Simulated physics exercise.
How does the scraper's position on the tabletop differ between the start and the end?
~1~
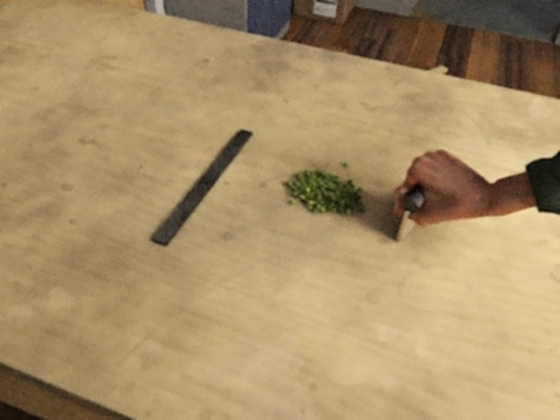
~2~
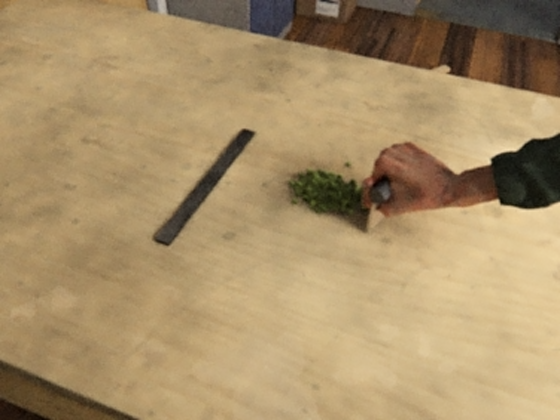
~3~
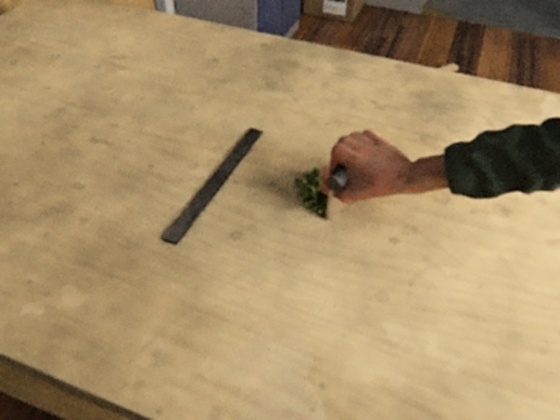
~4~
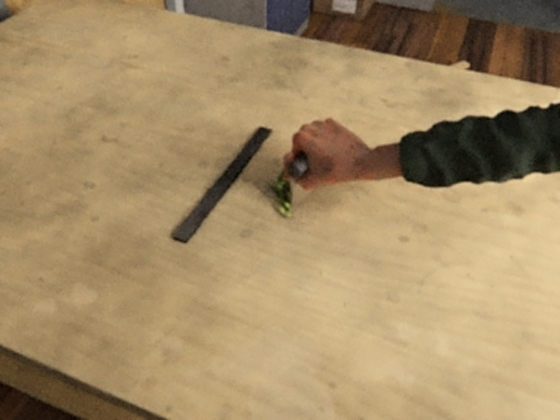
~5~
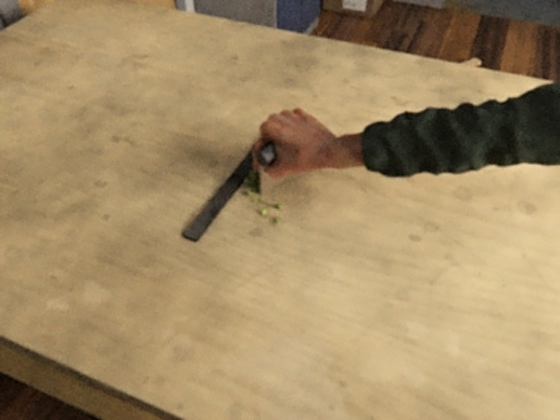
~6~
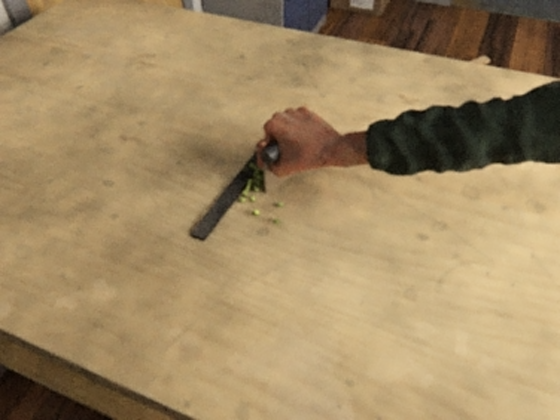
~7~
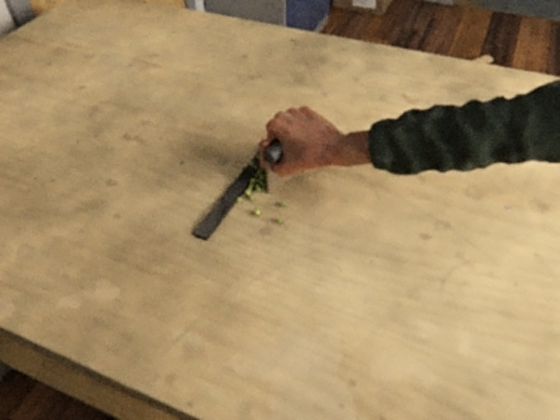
At the start the scraper is to the right of the green pieces, well away from the dark strip. By the end it is further left and slightly higher in view, held still close to the upper part of the strip.
